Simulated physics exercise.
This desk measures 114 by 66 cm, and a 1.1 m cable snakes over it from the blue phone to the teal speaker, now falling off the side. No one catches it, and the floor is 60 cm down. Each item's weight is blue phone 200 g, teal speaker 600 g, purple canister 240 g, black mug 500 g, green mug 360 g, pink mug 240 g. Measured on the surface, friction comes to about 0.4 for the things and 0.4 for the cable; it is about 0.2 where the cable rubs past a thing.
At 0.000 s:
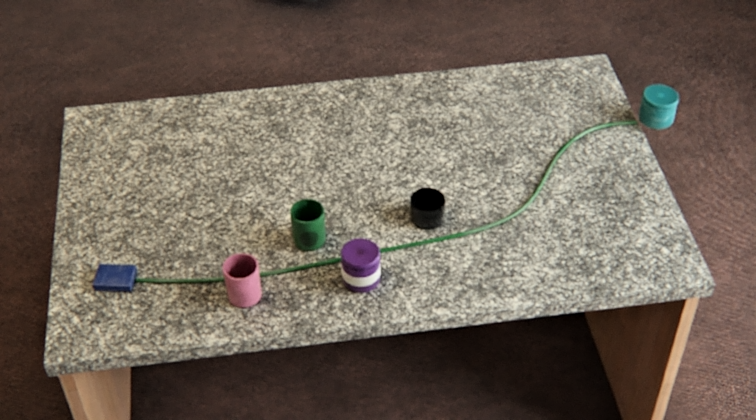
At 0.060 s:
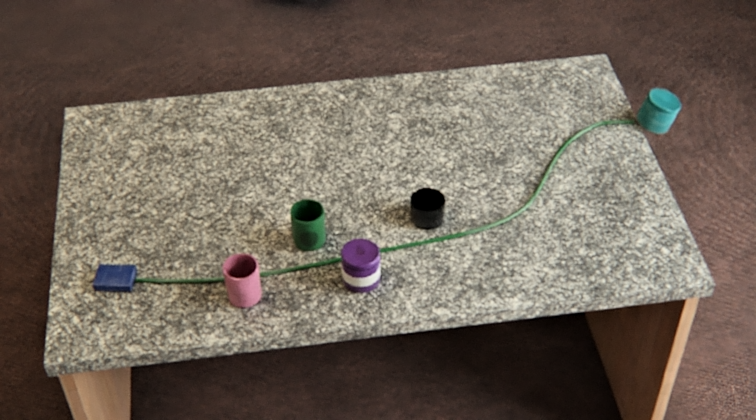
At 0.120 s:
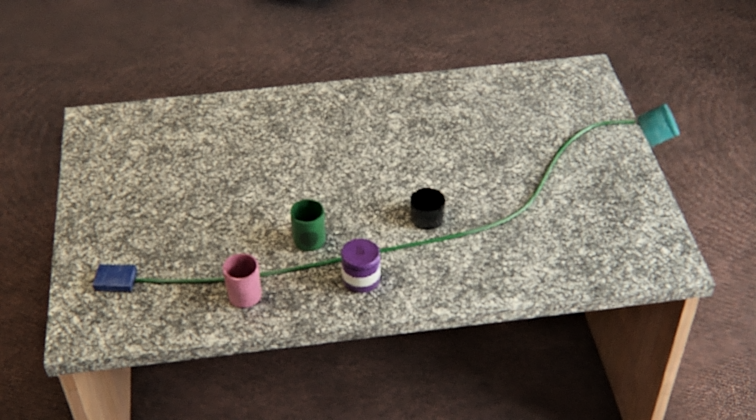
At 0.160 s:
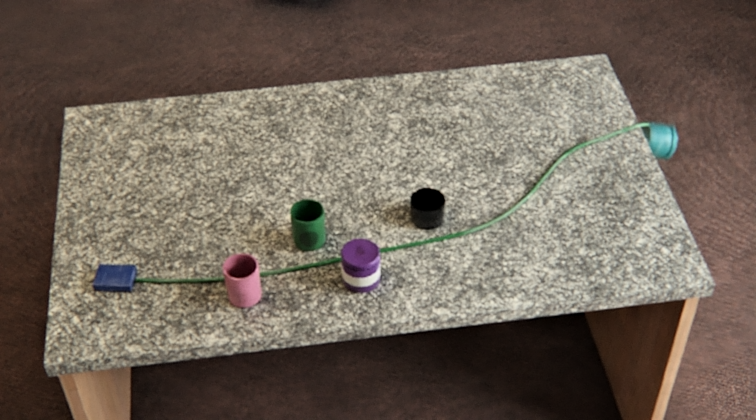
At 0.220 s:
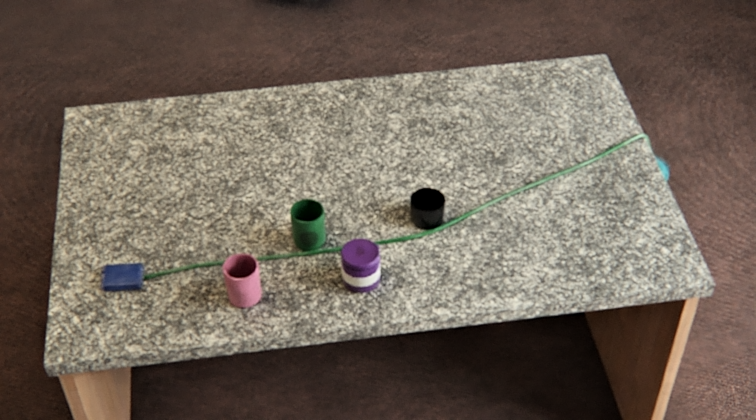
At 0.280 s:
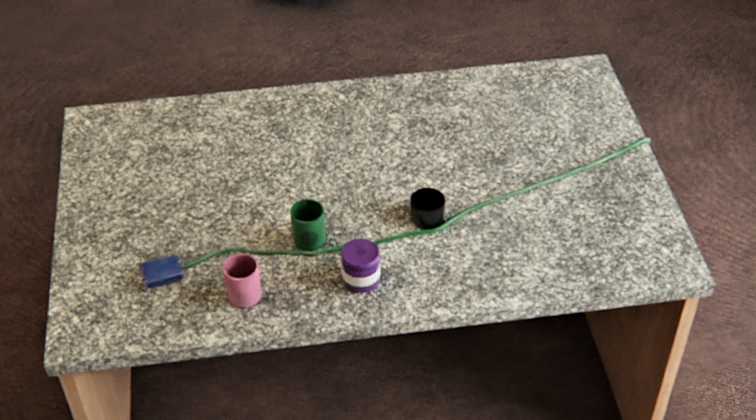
Speckled stone-topped table with cups and canisters, a teal cylinder dropping off the right edge, pulling a green cord and blue block rightward.
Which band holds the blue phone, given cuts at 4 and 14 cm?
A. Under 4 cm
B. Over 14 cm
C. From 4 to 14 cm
Option B: Over 14 cm.
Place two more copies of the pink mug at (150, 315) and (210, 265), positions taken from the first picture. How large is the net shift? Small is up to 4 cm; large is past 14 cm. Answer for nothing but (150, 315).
Net shift there: Minor.
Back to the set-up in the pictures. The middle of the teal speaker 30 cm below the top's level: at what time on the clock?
Close to 0.40 s.
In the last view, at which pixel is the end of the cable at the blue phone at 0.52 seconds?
Roughly (317, 251).
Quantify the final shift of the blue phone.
Net shift for the blue phone is 50 cm.
After 0.5 s, the cable's tail end at (317, 251); blue phone 32 cm off its start, teal speaker over the edge, green mug 2 cm off its start.
After 0.7 s, the cable's tail end at (417, 243); blue phone 50 cm off its start, teal speaker over the edge, green mug 6 cm off its start.
After 1.0 s, the cable's tail end at (426, 241); blue phone 51 cm off its start at (406, 238), teal speaker over the edge, green mug 6 cm off its start at (336, 200).
After 1.2 s, the cable's tail end at (426, 241); blue phone 51 cm off its start, teal speaker over the edge, green mug 6 cm off its start.
After 2.4 s, the cable's tail end at (426, 241); blue phone 51 cm off its start at (406, 238), teal speaker over the edge, green mug 6 cm off its start at (336, 200), purple canister 2 cm off its start at (371, 258).
